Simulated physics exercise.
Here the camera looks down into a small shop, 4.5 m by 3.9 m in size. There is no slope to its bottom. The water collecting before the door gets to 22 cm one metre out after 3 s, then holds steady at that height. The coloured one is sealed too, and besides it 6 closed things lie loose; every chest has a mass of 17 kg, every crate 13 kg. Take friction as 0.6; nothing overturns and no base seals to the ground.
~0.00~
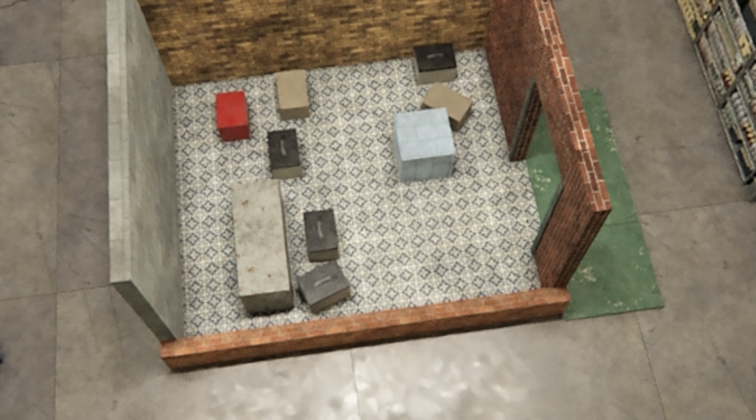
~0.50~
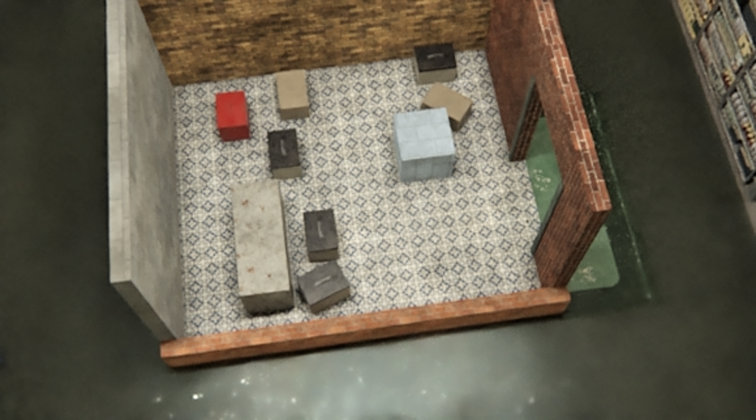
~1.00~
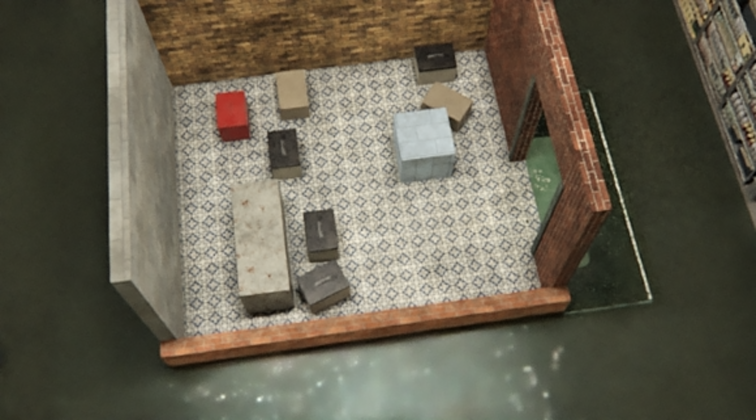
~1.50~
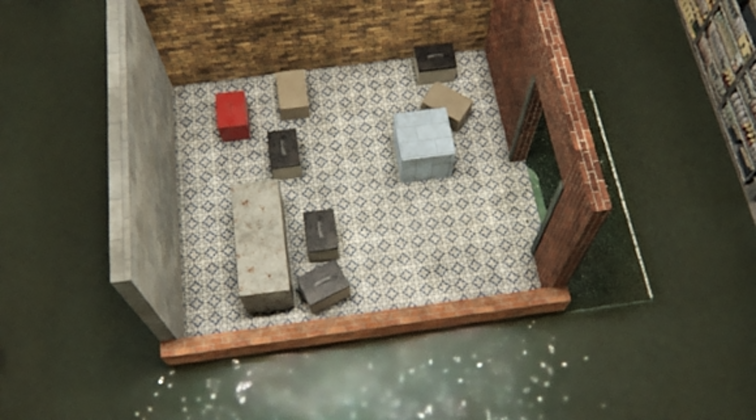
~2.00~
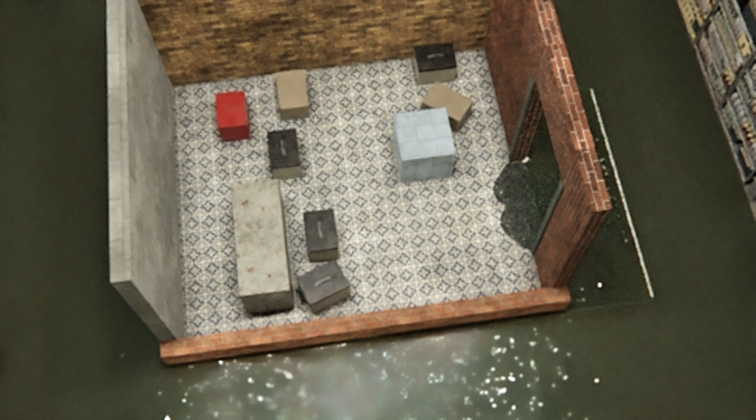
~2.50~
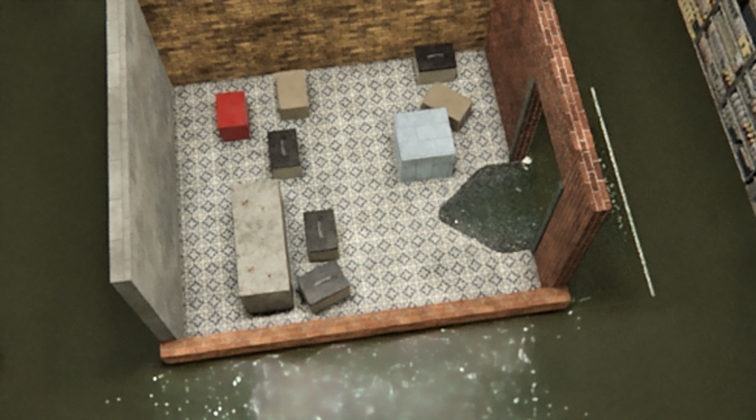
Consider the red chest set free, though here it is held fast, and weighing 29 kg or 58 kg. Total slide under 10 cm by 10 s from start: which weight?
It will manage with the smaller ballast.
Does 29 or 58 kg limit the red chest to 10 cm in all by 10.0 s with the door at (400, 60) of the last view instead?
Then the lighter mass works.
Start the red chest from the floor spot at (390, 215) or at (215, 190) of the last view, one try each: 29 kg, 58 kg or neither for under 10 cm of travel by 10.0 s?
In that order: Just the heavier works; both loads work.
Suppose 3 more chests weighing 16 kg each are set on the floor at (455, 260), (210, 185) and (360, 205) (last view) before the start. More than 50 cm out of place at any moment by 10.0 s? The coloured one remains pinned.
The first comes out above the threshold, the second below the threshold, the third above the threshold.
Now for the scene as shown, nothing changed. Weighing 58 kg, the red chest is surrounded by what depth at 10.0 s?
9 cm, roughly.
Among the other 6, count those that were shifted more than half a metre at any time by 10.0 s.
My count gives 2.
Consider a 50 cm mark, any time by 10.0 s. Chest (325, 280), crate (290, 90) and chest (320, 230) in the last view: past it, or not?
Falls short; falls short; exceeds it.
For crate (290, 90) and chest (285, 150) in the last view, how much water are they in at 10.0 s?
I'd estimate 12 cm for the first and 11 cm for the second.
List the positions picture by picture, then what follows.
The red chest at (231, 109), on the bottom; 0.0 m2 under water; 0 of 7 have shifted, in the first picture.
The red chest at (231, 109) rests on the ground; water covers 0.0 m2; 0 of 7 have shifted, in the second picture.
The red chest at (231, 109), on the bottom; water covers 0.0 m2; 0 of 7 have shifted, in the third picture.
The red chest at (231, 109), on the bottom; water covers 0.0 m2; 0 of 7 have shifted, in the fourth picture.
The red chest at (231, 109) rests on the ground; 0.3 m2 under water; 0 of 7 have shifted, in the fifth picture.
The red chest at (231, 109) rests on the ground; 1.0 m2 under water; 0 of 7 have shifted, in the sixth picture.
After 3.5 s the red chest would be 0 cm from its start with 29 kg and 0 cm from its start with 58 kg; 0 cm of water round it then.
After 4.5 s the red chest would be 0 cm from its start with 29 kg and 0 cm from its start with 58 kg; 0 cm of water round it then.
After 7.0 s the red chest would be 0 cm from its start with 29 kg and 0 cm from its start with 58 kg; 1 cm of water round it then.
After 10.0 s the red chest would be 1 cm from its start with 29 kg and 0 cm from its start with 58 kg; 9 cm of water round it then.
